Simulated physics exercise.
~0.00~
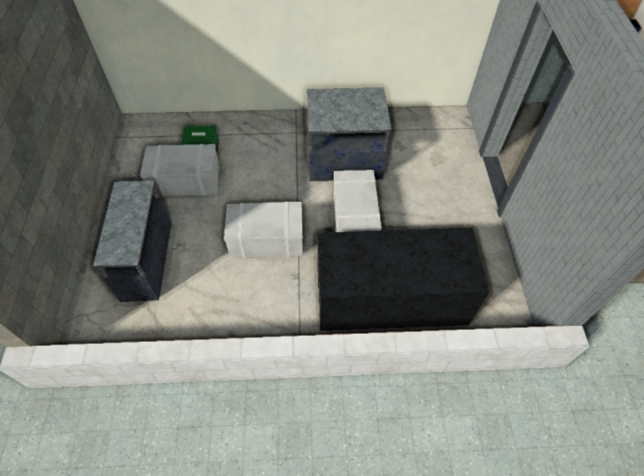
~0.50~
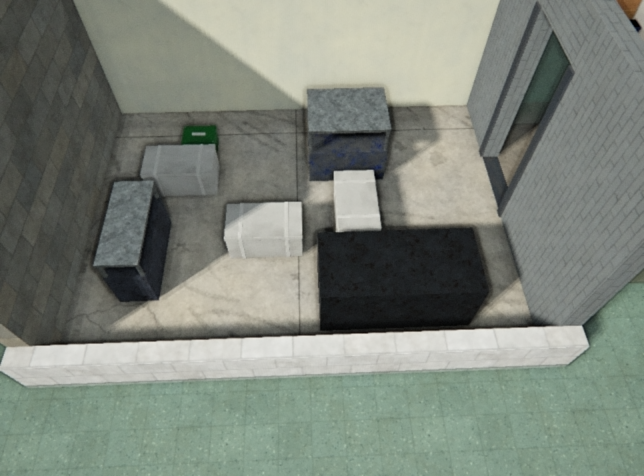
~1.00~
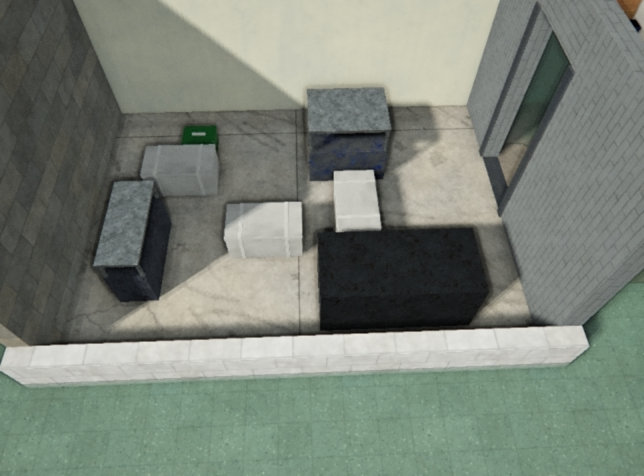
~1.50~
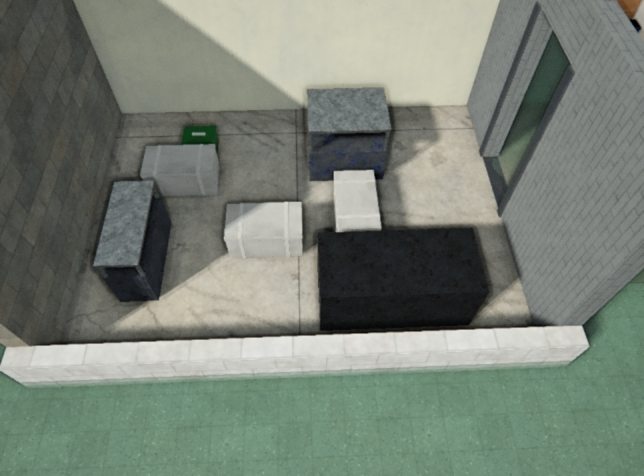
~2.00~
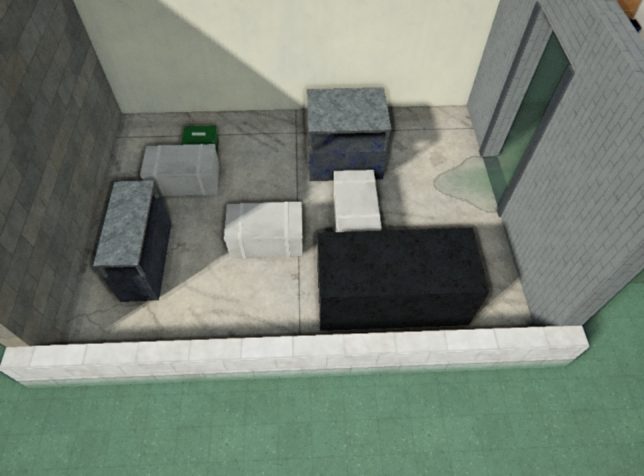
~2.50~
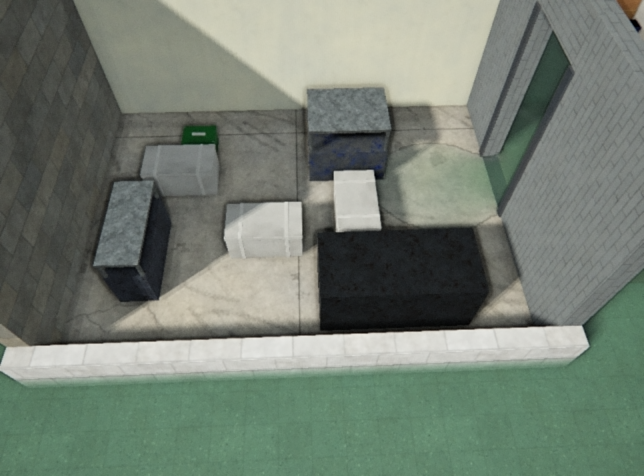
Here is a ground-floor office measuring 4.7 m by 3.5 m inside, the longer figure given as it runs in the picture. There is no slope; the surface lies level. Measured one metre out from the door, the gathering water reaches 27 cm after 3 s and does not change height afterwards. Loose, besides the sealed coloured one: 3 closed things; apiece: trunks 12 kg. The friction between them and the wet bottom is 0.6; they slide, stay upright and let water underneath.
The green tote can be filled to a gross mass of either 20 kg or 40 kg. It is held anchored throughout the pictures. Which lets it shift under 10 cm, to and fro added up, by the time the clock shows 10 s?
Passing pick: The lighter.
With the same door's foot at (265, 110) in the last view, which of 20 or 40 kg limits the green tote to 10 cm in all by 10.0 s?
So the light mass does it.
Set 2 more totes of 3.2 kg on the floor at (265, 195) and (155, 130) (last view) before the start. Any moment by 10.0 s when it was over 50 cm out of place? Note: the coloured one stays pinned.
Taking them in order, the first is beyond the line and the second is inside the line.
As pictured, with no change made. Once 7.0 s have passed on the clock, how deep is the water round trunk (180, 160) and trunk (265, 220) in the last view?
I'd estimate 6 cm for the first and 8 cm for the second.
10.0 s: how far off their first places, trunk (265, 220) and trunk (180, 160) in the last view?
100 cm and 80 cm respectively.
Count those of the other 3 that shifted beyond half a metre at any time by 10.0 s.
That makes 3.
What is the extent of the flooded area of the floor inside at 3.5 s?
About 4.5 m2.
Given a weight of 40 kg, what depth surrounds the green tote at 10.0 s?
Around 12 cm.
After 3.5 s the green tote would be 0 cm from its start with 20 kg and 0 cm from its start with 40 kg; 0 cm of water round it then.
After 4.5 s the green tote would be 0 cm from its start with 20 kg and 0 cm from its start with 40 kg; 0 cm of water round it then.
After 7.0 s the green tote would be 0 cm from its start with 20 kg and 0 cm from its start with 40 kg; 5 cm of water round it then.
After 10.0 s the green tote would be 1 cm from its start with 20 kg and 0 cm from its start with 40 kg; 12 cm of water round it then.
